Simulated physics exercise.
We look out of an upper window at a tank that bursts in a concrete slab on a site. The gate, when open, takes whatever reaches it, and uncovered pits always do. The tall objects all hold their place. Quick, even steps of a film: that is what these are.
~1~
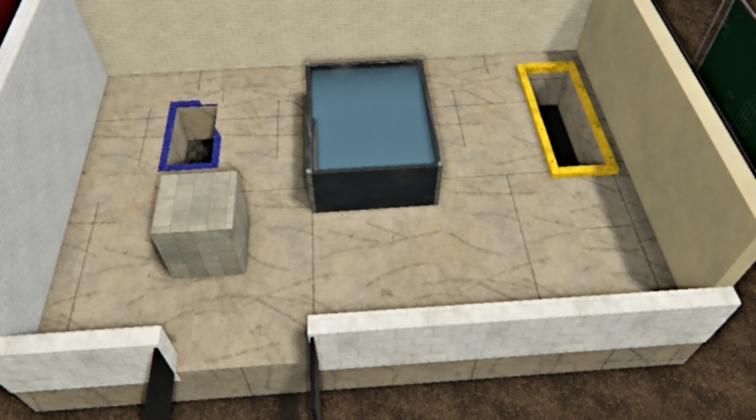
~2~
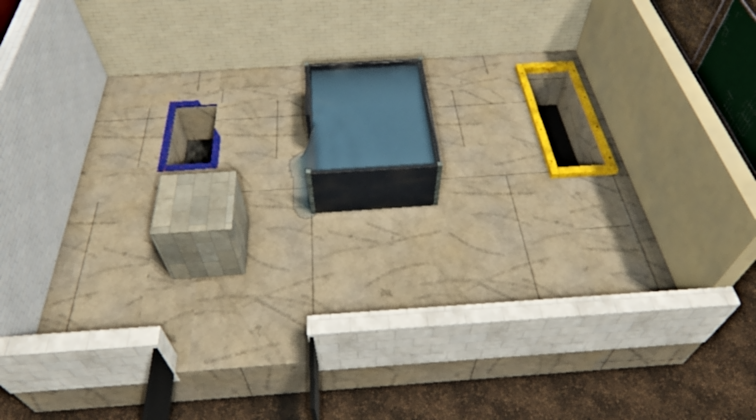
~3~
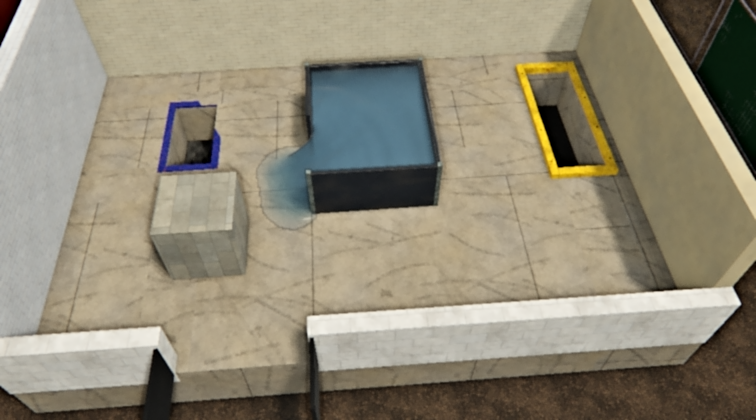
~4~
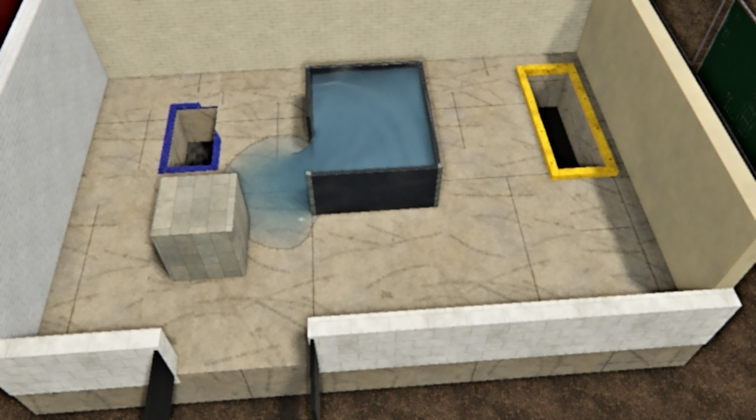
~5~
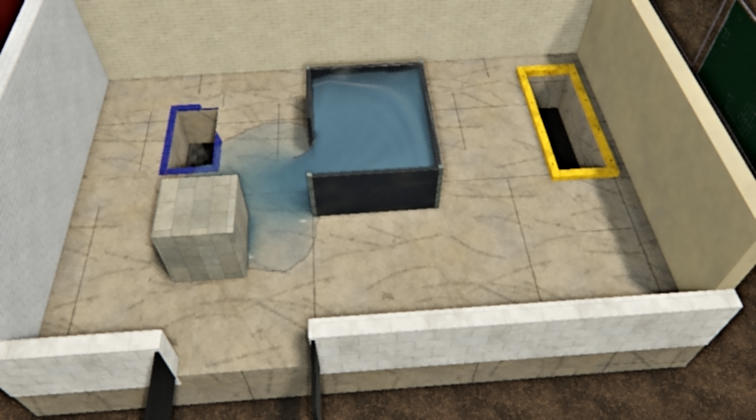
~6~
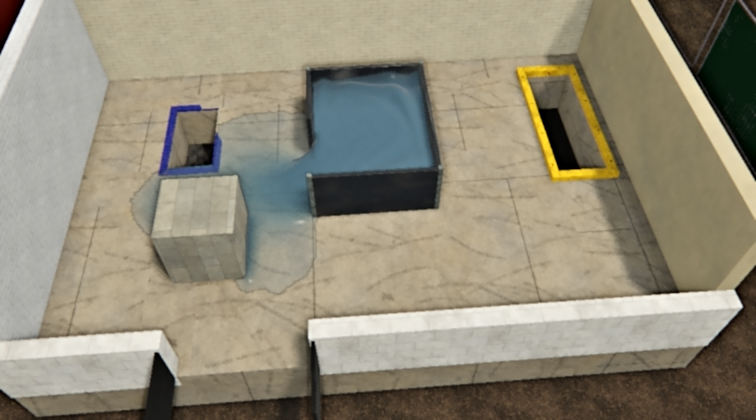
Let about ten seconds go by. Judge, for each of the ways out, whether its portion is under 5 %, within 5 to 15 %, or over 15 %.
Result: The gate carries off plenty - exceeding fifteen per cent, the yellow pit carries off next to nothing - beneath five per cent, the blue pit carries off plenty - exceeding fifteen per cent.
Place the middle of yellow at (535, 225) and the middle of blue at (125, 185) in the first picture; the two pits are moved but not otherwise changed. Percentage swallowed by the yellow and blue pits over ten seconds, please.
I reckon yellow ends up with 0 percent and blue with 55 percent.
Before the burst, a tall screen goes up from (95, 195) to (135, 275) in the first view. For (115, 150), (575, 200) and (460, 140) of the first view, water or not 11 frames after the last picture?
Taking the three spots in the order asked, they are waterlogged, bone-dry and bone-dry.
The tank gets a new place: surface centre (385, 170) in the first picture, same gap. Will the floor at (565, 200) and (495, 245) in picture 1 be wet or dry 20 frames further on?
Looking at the two spots in order, the first is bone-dry and the second is bone-dry.
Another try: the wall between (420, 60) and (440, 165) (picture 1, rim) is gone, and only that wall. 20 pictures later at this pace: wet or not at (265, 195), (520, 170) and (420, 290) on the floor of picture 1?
Unsoaked, then soaked, then soaked.
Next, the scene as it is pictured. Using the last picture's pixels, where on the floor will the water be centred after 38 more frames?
My reading is close to (263, 189).
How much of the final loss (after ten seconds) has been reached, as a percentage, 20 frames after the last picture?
I'd say about 45 per cent.
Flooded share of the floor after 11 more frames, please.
About 30 percent.
A moment on, water covers 20 % of the floor; the gate 0 %, the yellow pit 0 %, the blue pit 4 %.
Next, water covers 30 % of the floor; the gate 4 %, the yellow pit 0 %, the blue pit 7 %.
Then, water covers 45 % of the floor; the gate 8 %, the yellow pit 0 %, the blue pit 11 %.
Later, water covers 65 % of the floor; the gate 13 %, the yellow pit 0 %, the blue pit 17 %.
In the end, water covers 95 % of the floor; the gate 20 %, the yellow pit 0 %, the blue pit 23 %.
